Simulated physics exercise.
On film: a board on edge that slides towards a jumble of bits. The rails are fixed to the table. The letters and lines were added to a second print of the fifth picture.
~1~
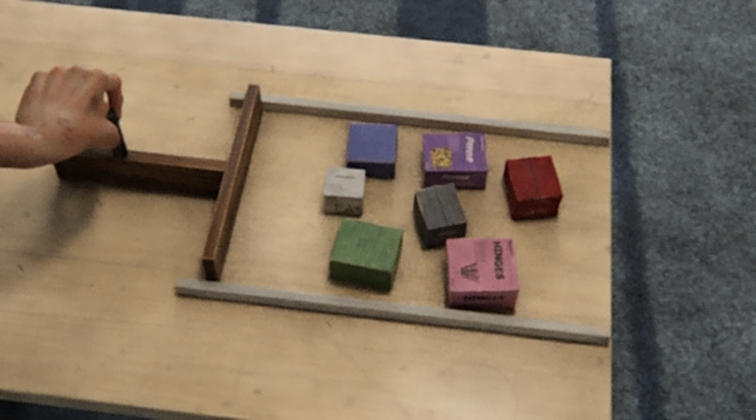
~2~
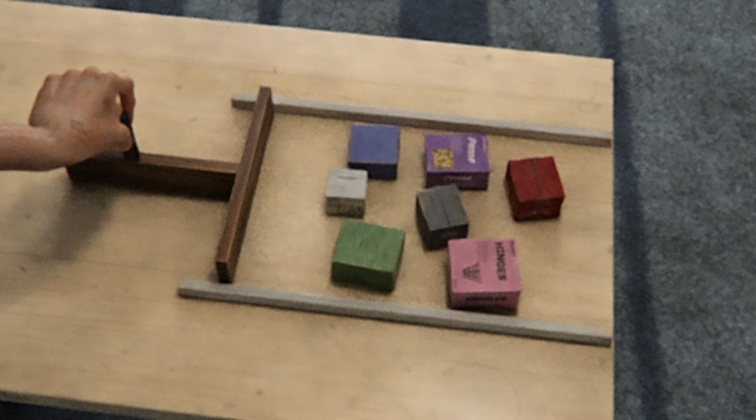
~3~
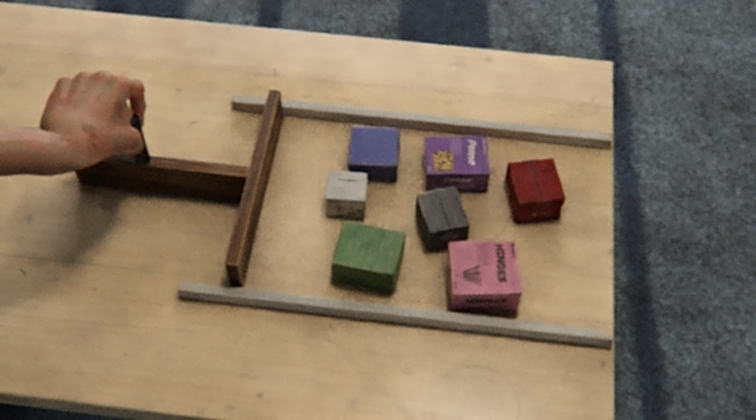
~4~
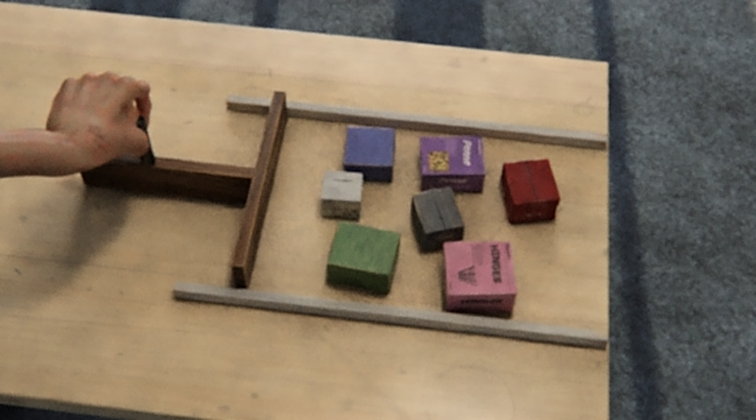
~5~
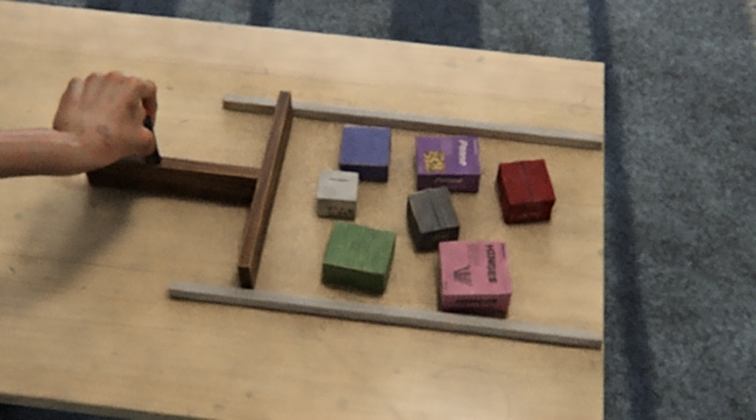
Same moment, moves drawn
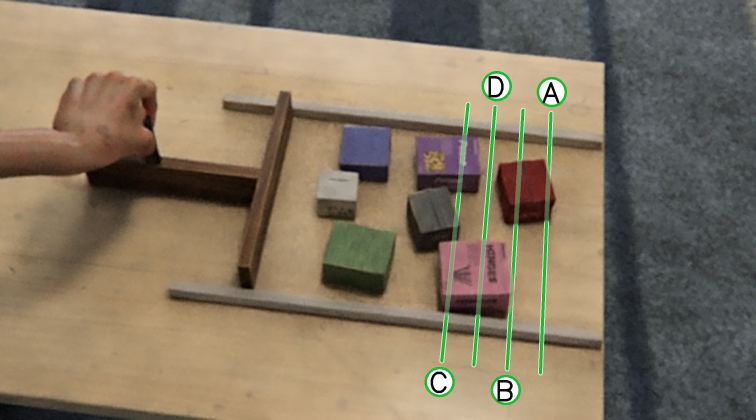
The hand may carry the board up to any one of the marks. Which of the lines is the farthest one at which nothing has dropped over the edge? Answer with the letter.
It can go as far as C.
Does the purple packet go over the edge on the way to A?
Yes.
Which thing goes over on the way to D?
It is the red box.
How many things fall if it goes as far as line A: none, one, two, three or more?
In all, three or more.
On the marked copy, A at (546, 232); B at (516, 228); C at (456, 222); D at (485, 225).
Taking C. A third of the way, board (335, 181); blue block (375, 155); white box (362, 198).
Two thirds of the way, board (405, 189); red box (552, 196); pink box (501, 281).
When it is over, board (453, 194); red box (600, 203); pink box (551, 287); nothing has fallen.
As for the rest, A drops the purple packet, grey box, red box and pink box; B drops the red box and pink box; D drops the red box.
